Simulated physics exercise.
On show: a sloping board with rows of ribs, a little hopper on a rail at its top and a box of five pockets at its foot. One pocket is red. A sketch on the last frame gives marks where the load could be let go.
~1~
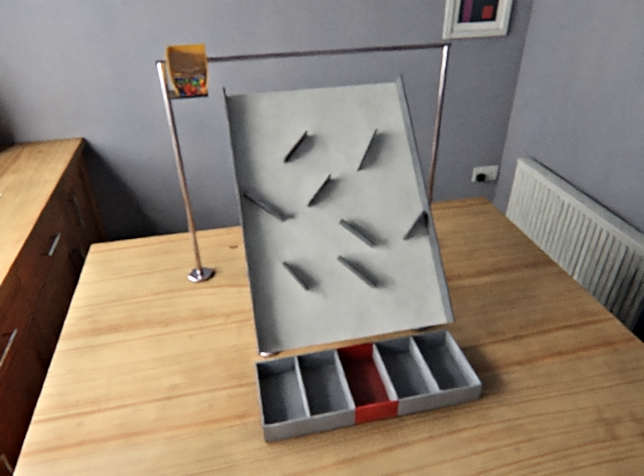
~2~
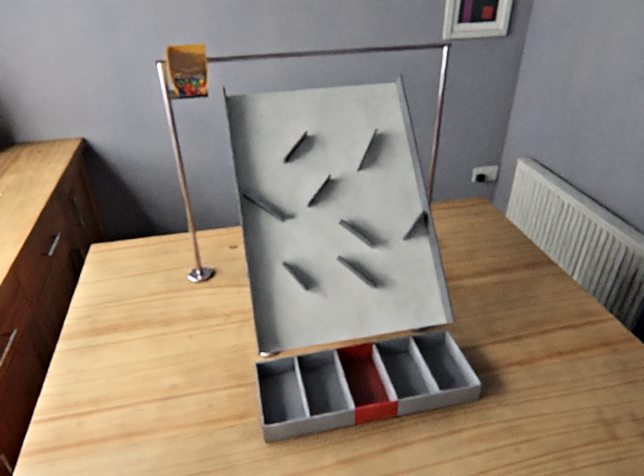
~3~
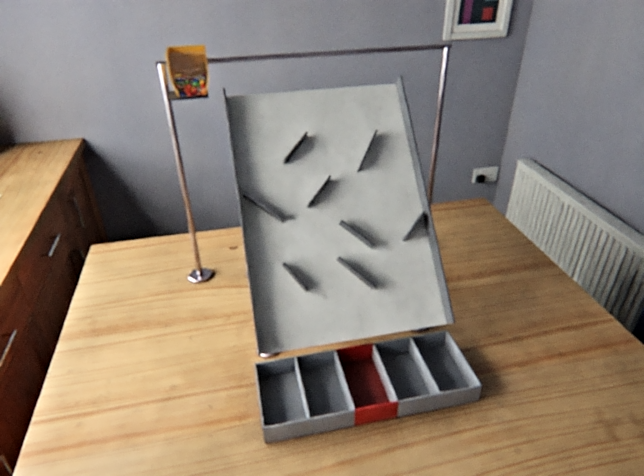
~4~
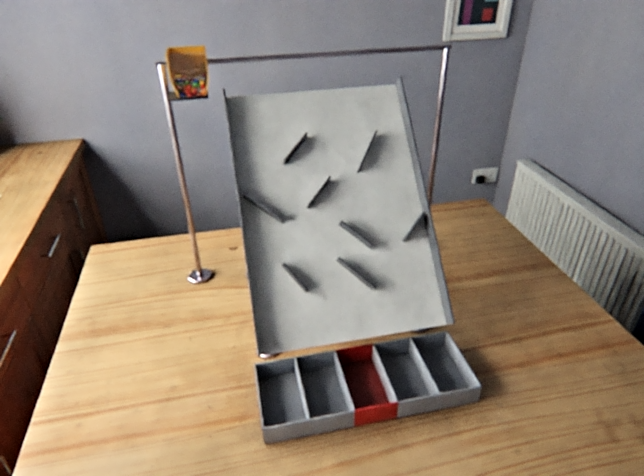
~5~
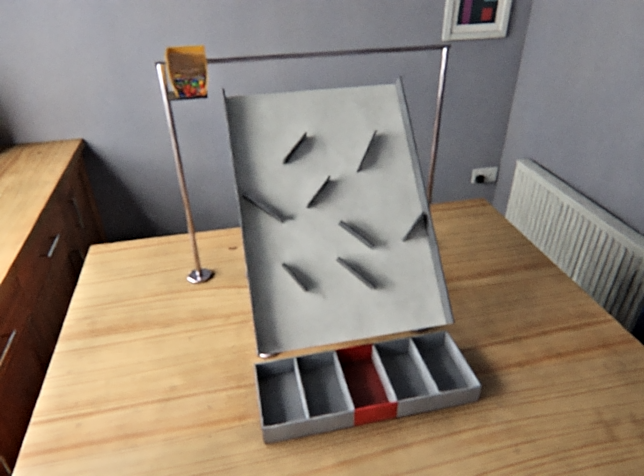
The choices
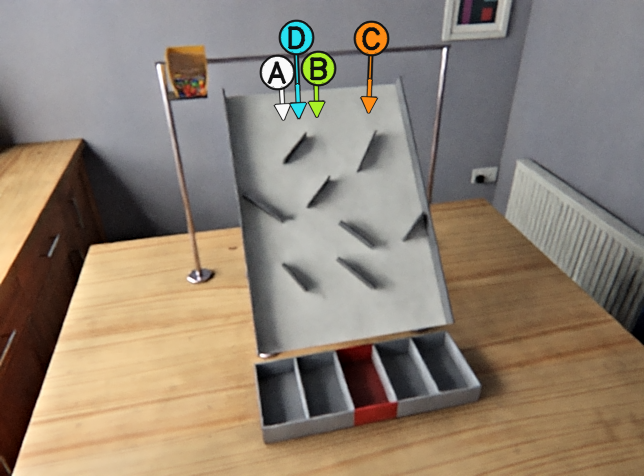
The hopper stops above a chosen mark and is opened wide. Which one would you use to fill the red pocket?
Go for A.
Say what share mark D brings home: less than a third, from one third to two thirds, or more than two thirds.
Mark D gives from one third to two thirds.
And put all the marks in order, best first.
A, D, B, C.
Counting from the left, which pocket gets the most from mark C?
The fourth.
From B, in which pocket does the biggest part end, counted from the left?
It is the fifth one.
On the marked copy, mark A meets the board at (283, 114); mark B meets the board at (316, 111); mark C meets the board at (368, 106); mark D meets the board at (298, 112).
With A, roughly two thirds in the red pocket, roughly a third in other pockets.
With B, roughly a quarter in the red pocket, roughly two thirds in other pockets.
With C, about a tenth in the red pocket, the larger part in other pockets, about a tenth held on the board.
With D, roughly half in the red pocket, roughly half in other pockets, just a few held on the board.
